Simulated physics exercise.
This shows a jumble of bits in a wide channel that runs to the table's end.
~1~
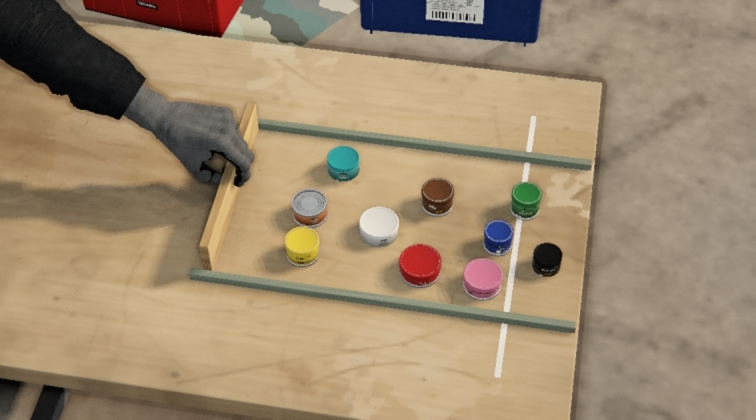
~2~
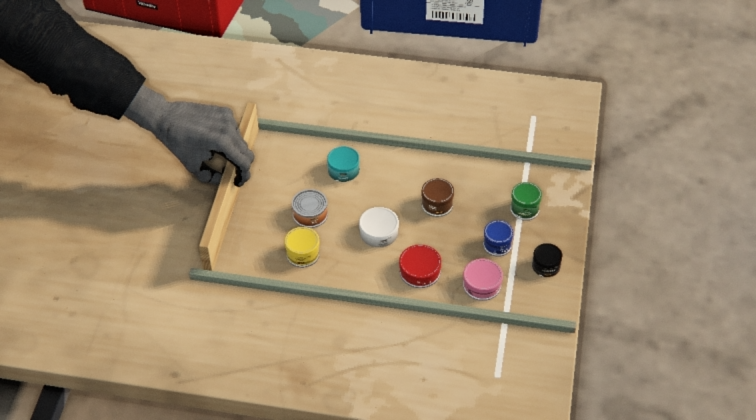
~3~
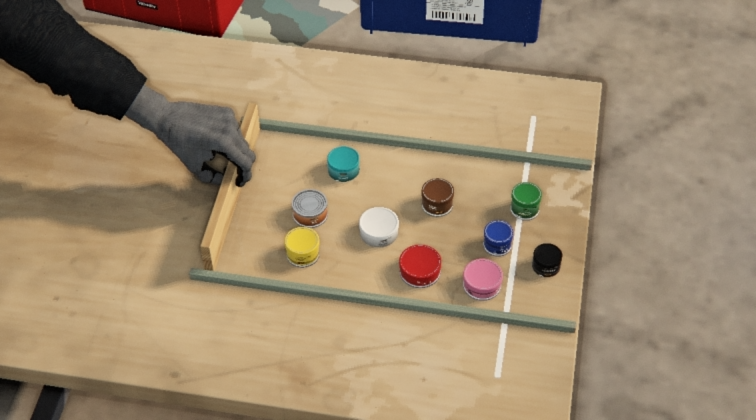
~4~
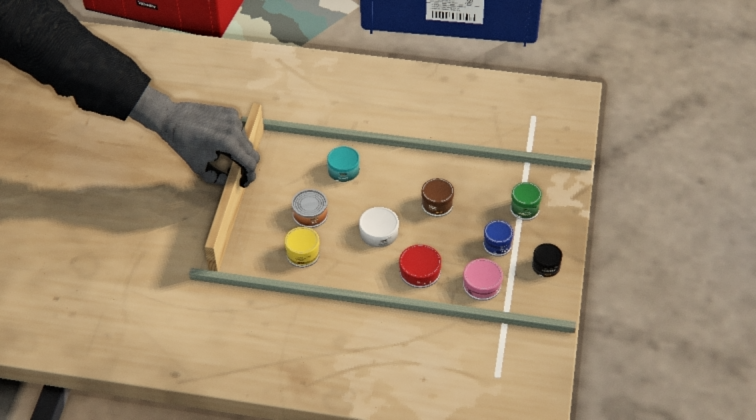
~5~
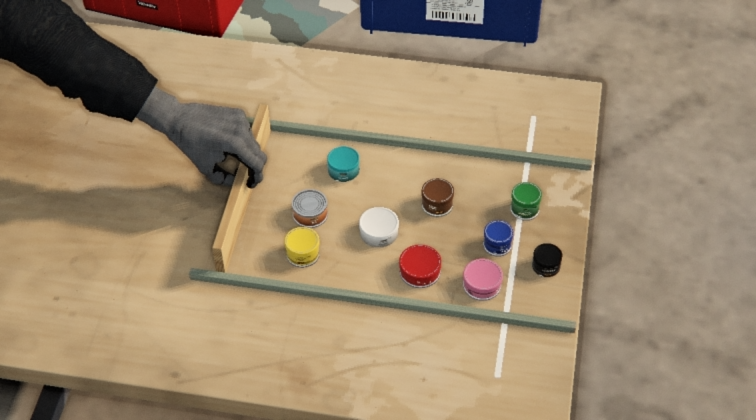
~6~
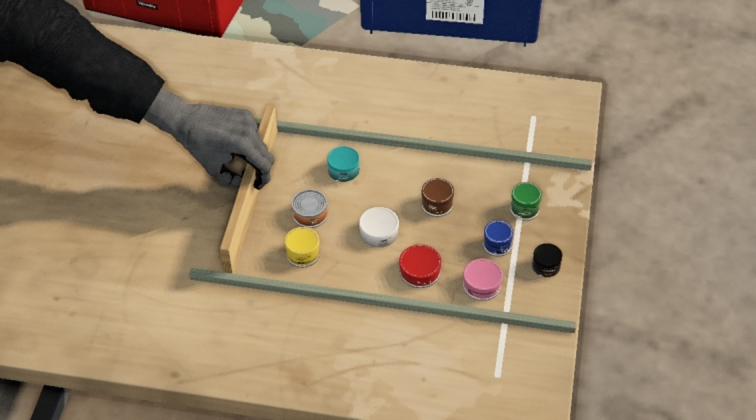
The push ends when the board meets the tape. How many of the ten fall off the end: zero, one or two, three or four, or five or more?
The number that fall off is one or two.
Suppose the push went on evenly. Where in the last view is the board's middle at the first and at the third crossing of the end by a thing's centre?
Its middle is around (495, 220) and later (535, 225).
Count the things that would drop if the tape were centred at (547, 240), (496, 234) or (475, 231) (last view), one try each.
It would be 5, 0 and 0.
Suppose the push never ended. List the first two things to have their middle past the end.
The order is the pink tin, then the black tub.
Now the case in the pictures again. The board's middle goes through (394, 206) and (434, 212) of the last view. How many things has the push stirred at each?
First 5, then 8.
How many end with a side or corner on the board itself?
That makes 4.
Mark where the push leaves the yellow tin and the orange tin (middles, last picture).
About (527, 282), and the other about (534, 235).
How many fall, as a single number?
Fallen: 2.
Soon after, none off yet; black tub at rest near (547, 260); green tin at rest near (526, 201); blue pot at rest near (498, 239).
By the end, the number that fall off is one or two; fallen, pink tin and black tub.
